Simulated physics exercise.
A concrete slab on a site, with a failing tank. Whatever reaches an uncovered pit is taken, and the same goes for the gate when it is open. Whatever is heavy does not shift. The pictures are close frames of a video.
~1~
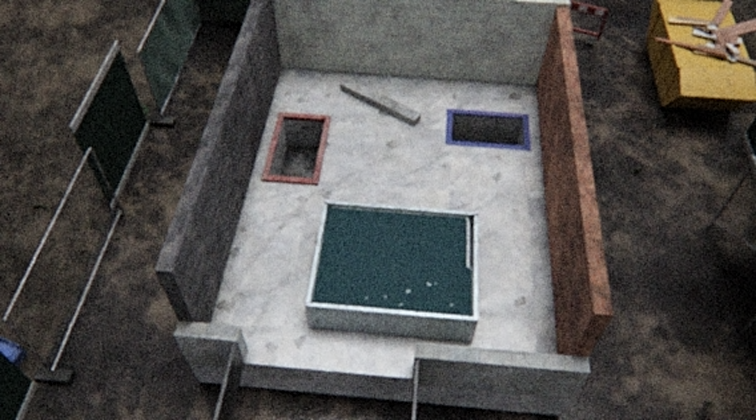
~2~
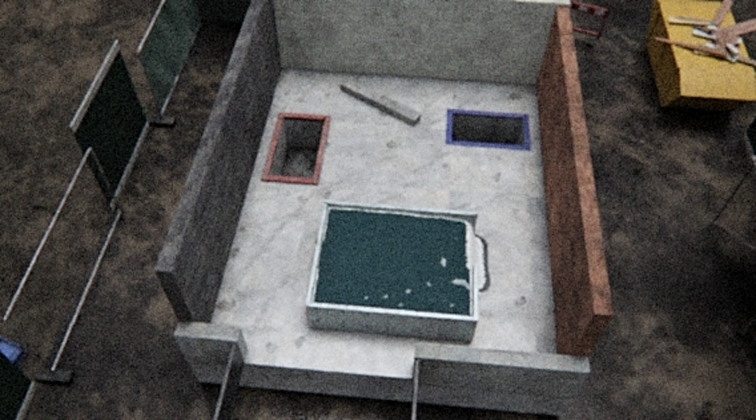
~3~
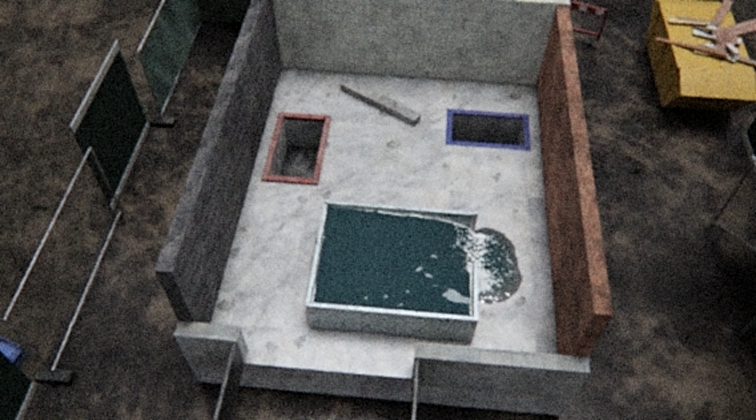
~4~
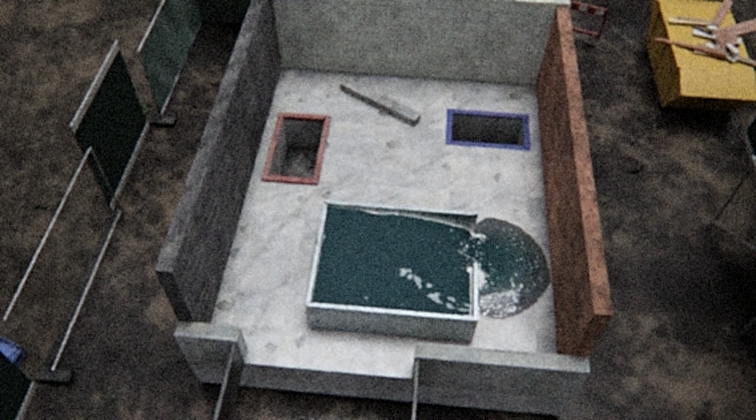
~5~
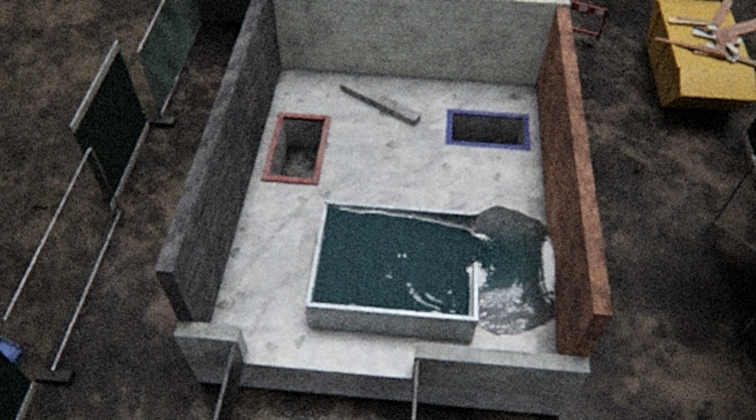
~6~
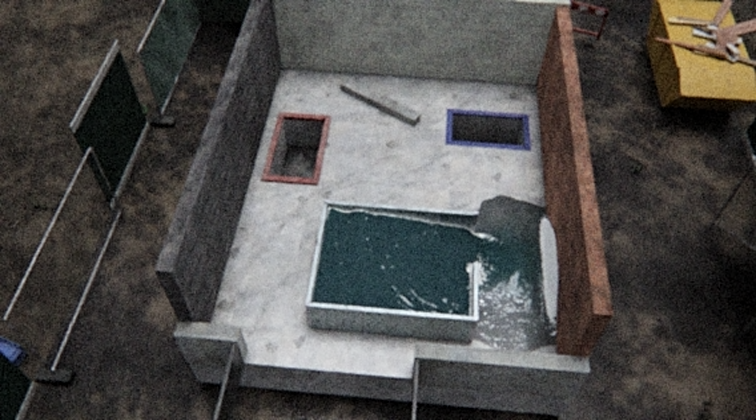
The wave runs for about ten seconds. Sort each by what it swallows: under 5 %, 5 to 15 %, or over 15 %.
Sorted: Gate 5 to 15 %, red pit under 5 %, blue pit over 15 %.
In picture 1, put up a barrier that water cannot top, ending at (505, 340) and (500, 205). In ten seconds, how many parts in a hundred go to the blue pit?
Share for blue - 20 in a hundred.
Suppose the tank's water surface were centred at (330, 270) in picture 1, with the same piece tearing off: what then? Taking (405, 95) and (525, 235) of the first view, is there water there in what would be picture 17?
Looking at the two spots in order, the first is bone-dry and the second is waterlogged.
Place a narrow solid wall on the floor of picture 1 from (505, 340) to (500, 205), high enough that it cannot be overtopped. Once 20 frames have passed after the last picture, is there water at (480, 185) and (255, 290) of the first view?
First spot swamped; second spot not reached.
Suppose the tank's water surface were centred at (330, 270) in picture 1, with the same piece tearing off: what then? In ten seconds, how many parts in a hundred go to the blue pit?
I'd put the blue pit at 35 % of the whole.
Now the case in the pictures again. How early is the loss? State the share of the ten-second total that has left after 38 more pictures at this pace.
About 60 per cent.
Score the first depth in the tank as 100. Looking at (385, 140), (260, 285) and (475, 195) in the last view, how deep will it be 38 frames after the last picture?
About 4, 2, 2 %.
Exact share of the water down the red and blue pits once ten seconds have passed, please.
Roughly 0 percent first, and 32 percent second.
A moment on, water covers 15 % of the floor; the gate 0 %, the red pit 0 %, the blue pit 0 %.
Next, water covers 25 % of the floor; the gate 0 %, the red pit 0 %, the blue pit 2 %.
Then, water covers 40 % of the floor; the gate 1 %, the red pit 0 %, the blue pit 10 %.
Later, water covers 60 % of the floor; the gate 6 %, the red pit 0 %, the blue pit 21 %.
In the end, water covers 85 % of the floor; the gate 13 %, the red pit 0 %, the blue pit 31 %.
